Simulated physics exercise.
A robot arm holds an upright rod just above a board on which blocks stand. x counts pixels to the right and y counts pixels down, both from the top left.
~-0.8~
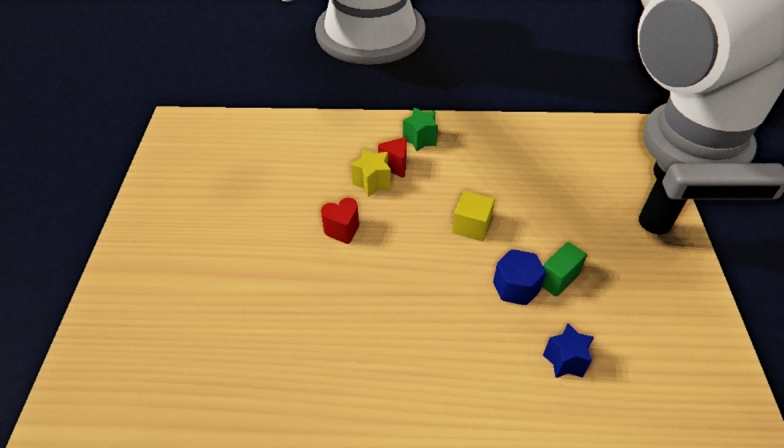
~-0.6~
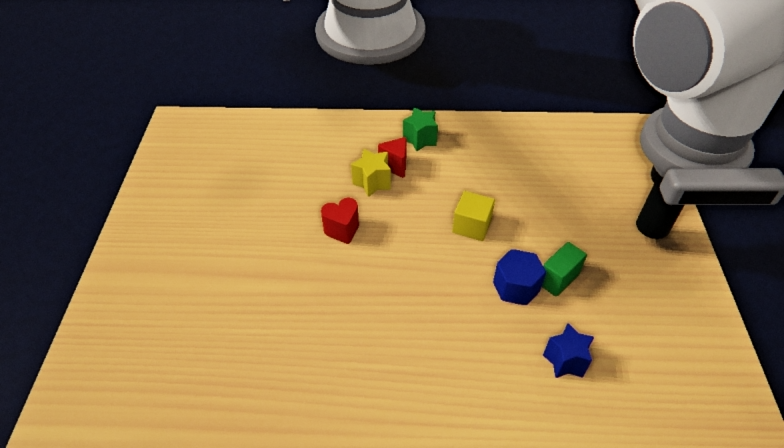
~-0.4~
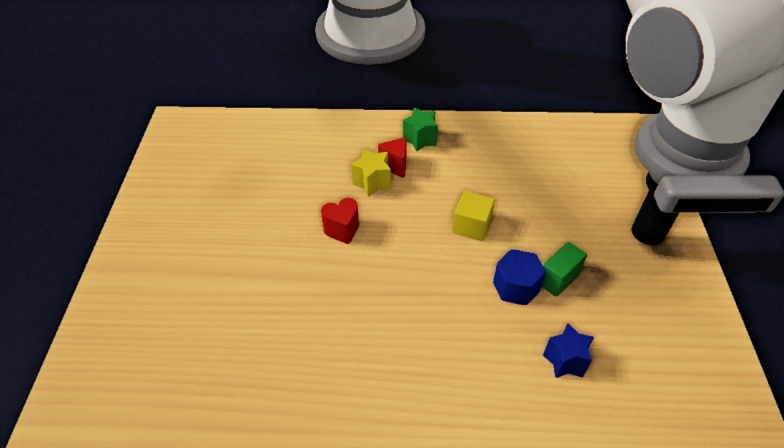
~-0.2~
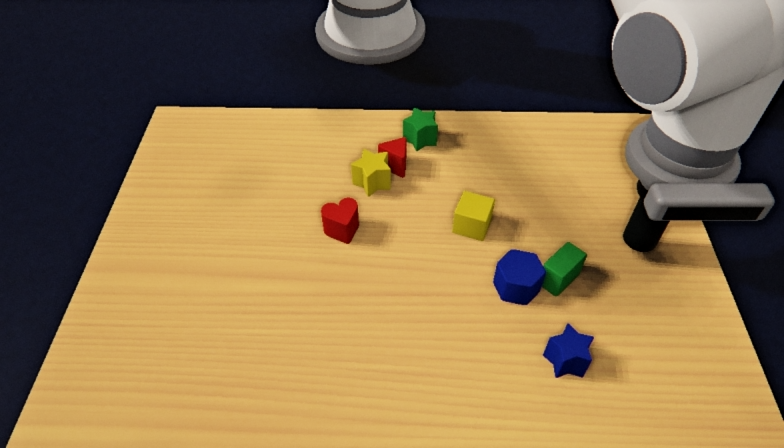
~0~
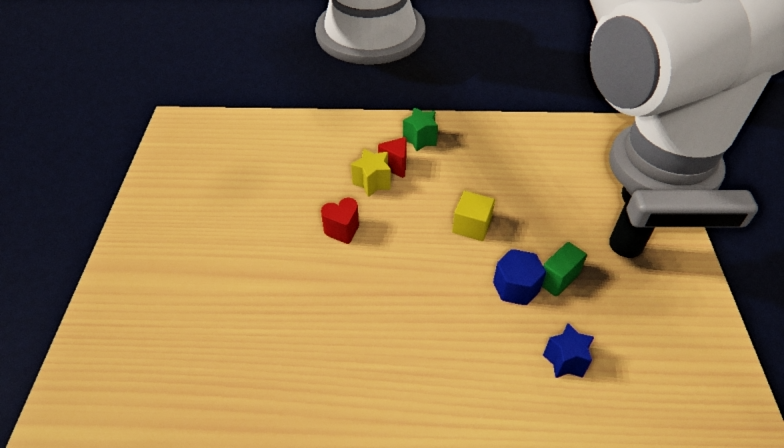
A robot arm holding a dark upright rod moved slightly left and a little toward the viewer at the right side of a wooden board, while the scattered red, yellow, green and blue blocks stayed still.
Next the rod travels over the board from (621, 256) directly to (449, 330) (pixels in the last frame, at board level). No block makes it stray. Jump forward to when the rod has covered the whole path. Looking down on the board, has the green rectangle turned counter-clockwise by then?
Answer: Yes.
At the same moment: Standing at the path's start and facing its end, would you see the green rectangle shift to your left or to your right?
It goes left.
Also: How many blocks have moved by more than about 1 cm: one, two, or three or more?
It will shift two blocks.
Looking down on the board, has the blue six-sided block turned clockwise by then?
Yes.
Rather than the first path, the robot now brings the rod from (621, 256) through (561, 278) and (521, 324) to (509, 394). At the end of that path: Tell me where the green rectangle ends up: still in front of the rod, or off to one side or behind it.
It falls back or aside.
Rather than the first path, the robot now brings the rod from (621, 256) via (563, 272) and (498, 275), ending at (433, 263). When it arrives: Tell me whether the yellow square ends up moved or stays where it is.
It ends up on the same spot.
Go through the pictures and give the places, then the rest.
The first picture shows tip of the rod at (655, 223), middles of tops, blue six-sided block at (522, 267), green rectangle at (566, 259), blue star at (574, 343).
The second picture shows rod at (652, 227), nothing pushed.
The third picture shows rod at (648, 233), nothing pushed.
The fourth picture shows rod at (640, 240), nothing pushed.
The fifth picture shows rod at (626, 245), blue six-sided block at (522, 267), green rectangle at (566, 259), blue star at (574, 343).
On the path given first. One third of the way, rod at (570, 269); blue six-sided block at (498, 273), turned 35° clockwise; green rectangle at (539, 275).
Two thirds of the way, rod at (512, 294); blue six-sided block at (470, 274), turned 55° clockwise; green rectangle at (498, 312), turned 70° anticlockwise.
At the end, rod at (450, 320); blue six-sided block at (451, 272), turned 80° clockwise; green rectangle at (477, 334), turned 160° anticlockwise; blue star unmoved.
